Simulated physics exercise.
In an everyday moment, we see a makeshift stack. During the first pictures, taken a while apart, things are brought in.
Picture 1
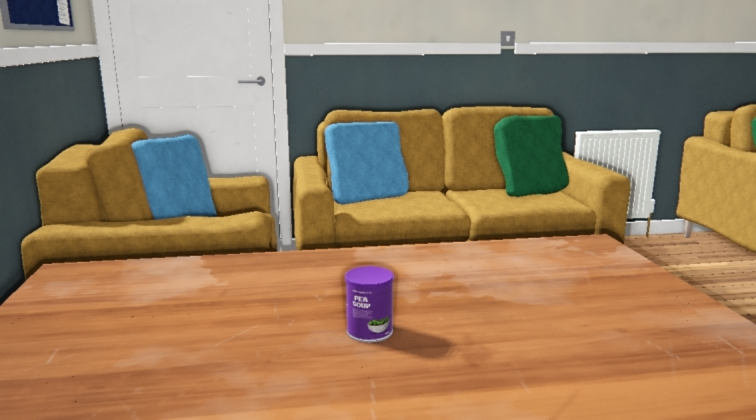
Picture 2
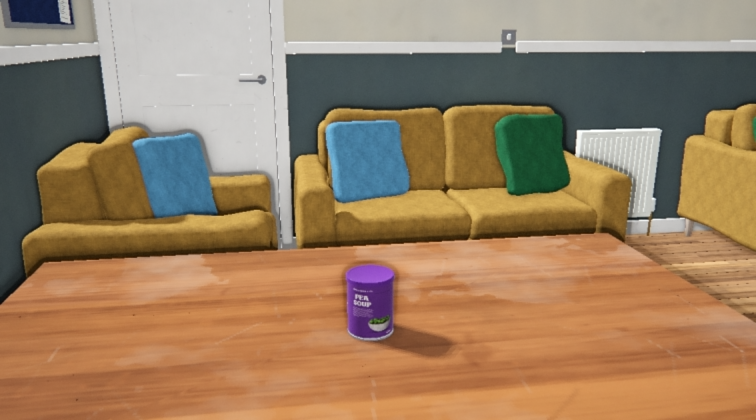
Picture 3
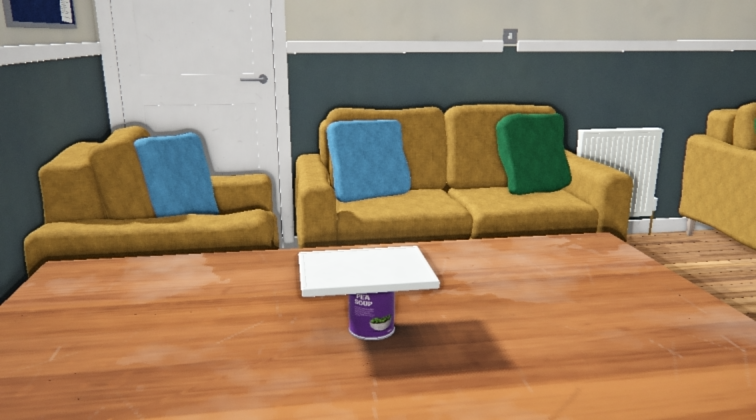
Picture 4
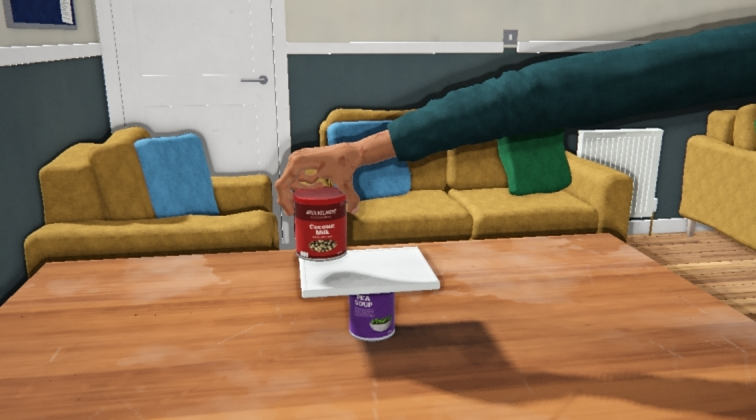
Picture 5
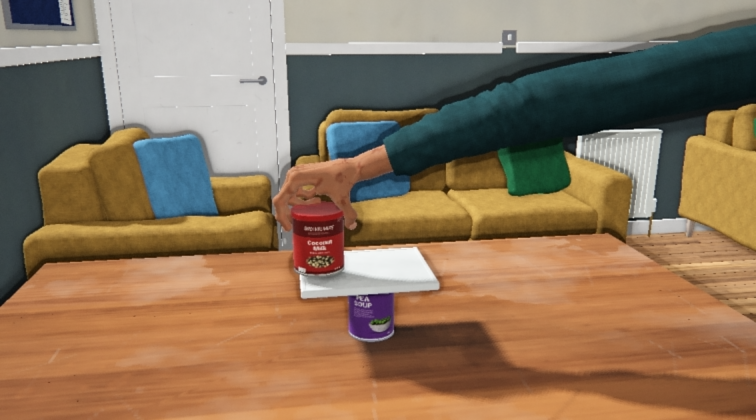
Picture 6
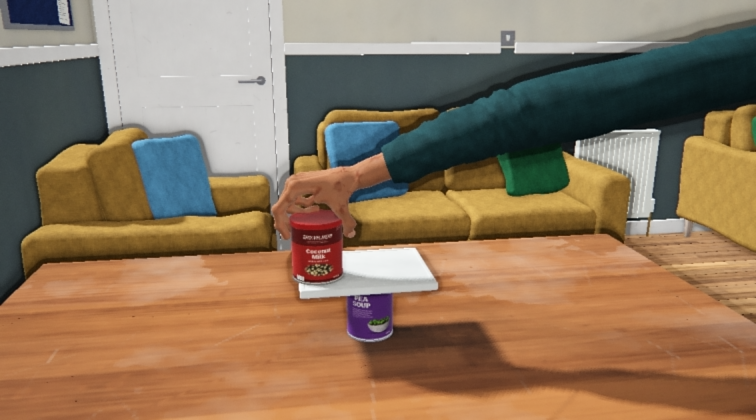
A hand lowers a red tin onto a white board resting on a purple tin.
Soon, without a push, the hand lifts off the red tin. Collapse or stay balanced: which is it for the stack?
My guess is it moves out of place.
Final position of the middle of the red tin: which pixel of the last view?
The object ends up somewhere around (241, 331).
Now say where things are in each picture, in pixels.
The last thing is not in view yet; purple tin (370, 304), in the first frame.
The last thing is not in view yet; purple tin (370, 302), in the second frame.
The last thing is not in view yet; purple tin (372, 302), in the third frame.
Still above its spot; red tin (321, 223); purple tin (372, 302), in the fourth frame.
Still above its spot; red tin (318, 238); purple tin (371, 303), in the fifth frame.
Set down, still held; red tin (317, 247); purple tin (370, 303), in the sixth frame.
Then, 0.50 s later than the last frame, red tin now fallen; white lid tilted by 64°.
Then, 0.60 s later than the last frame, white lid tilted by 66°.
When it is over, fallen, white lid and red tin; purple tin as before. End places, in pixels of the last picture, red tin near (242, 331). The stack gives way.
